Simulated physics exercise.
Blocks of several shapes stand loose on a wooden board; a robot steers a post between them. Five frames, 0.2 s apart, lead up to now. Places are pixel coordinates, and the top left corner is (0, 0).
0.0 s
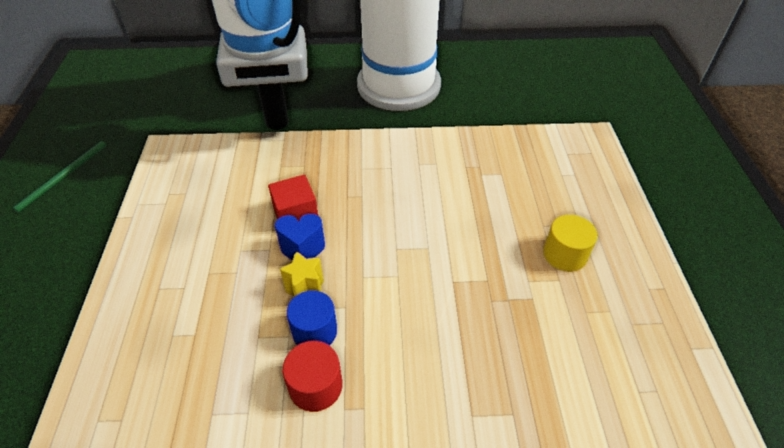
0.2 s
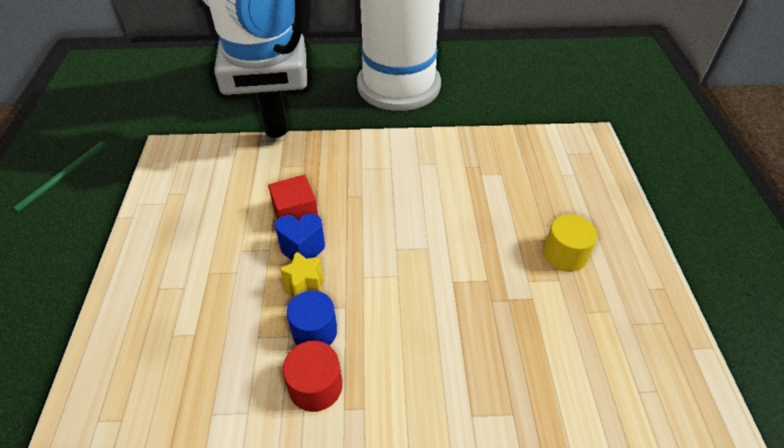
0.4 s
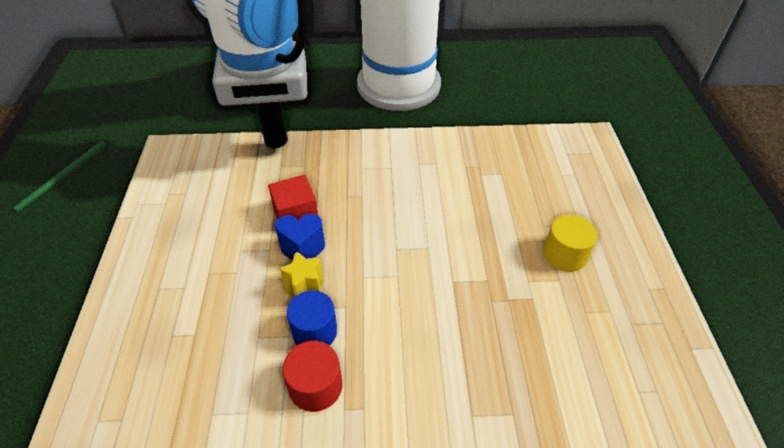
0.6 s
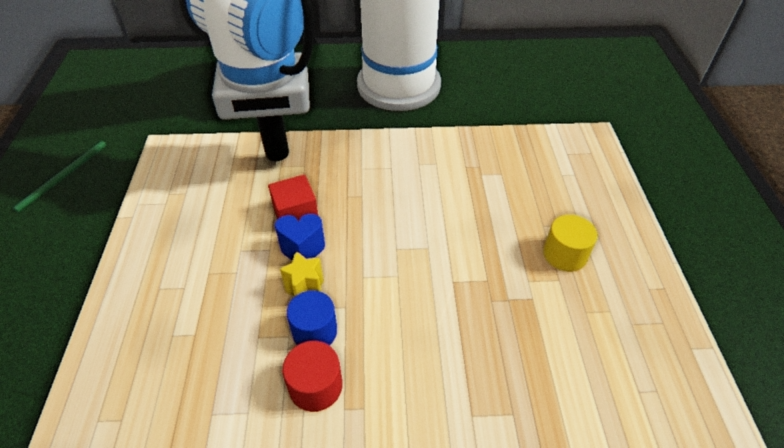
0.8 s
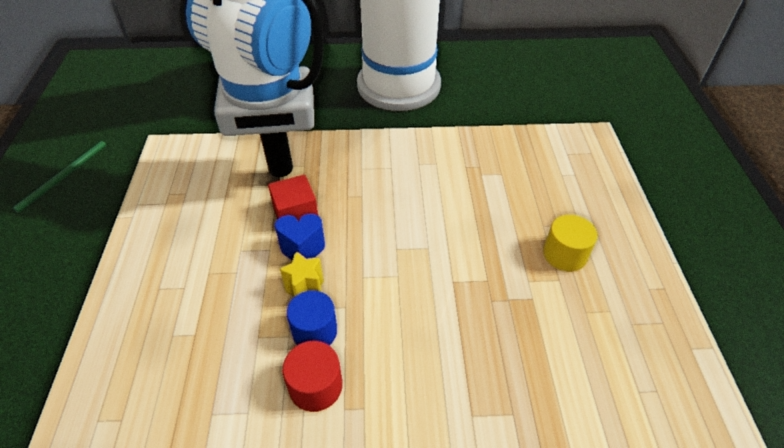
On a wooden board, a robot moved its black post a short way toward a red block at the far end of a line of red, blue and yellow blocks, while every block stayed still.
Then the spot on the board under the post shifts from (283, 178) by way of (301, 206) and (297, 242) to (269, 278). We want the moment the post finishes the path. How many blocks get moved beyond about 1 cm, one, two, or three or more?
My guess is at least three.
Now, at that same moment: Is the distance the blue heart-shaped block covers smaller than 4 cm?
I'd say no.
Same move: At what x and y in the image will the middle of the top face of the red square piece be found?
By then it is at (254, 286).
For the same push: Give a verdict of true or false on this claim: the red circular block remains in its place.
That claim is false.
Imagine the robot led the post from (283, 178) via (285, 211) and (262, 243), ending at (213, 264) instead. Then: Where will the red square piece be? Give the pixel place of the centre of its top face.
Around pixel (293, 229).
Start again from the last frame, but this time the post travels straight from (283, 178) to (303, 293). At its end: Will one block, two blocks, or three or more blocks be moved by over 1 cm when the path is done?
My prediction: No fewer than three blocks.
On the path given first. One third of the way, post at (299, 198); red square piece at (294, 207), turned 15° clockwise; blue heart-shaped block at (298, 234).
Two thirds of the way, post at (296, 234); red square piece at (285, 246), turned 25° clockwise; blue heart-shaped block at (280, 278); yellow star block at (280, 312), turned 40° anticlockwise; blue circular block at (313, 330); red circular block at (316, 379).
At the end, post at (267, 270); red square piece at (254, 286), turned 25° clockwise; blue heart-shaped block at (248, 322); yellow star block at (273, 351), turned 105° anticlockwise; blue circular block at (314, 332); red circular block at (318, 381).
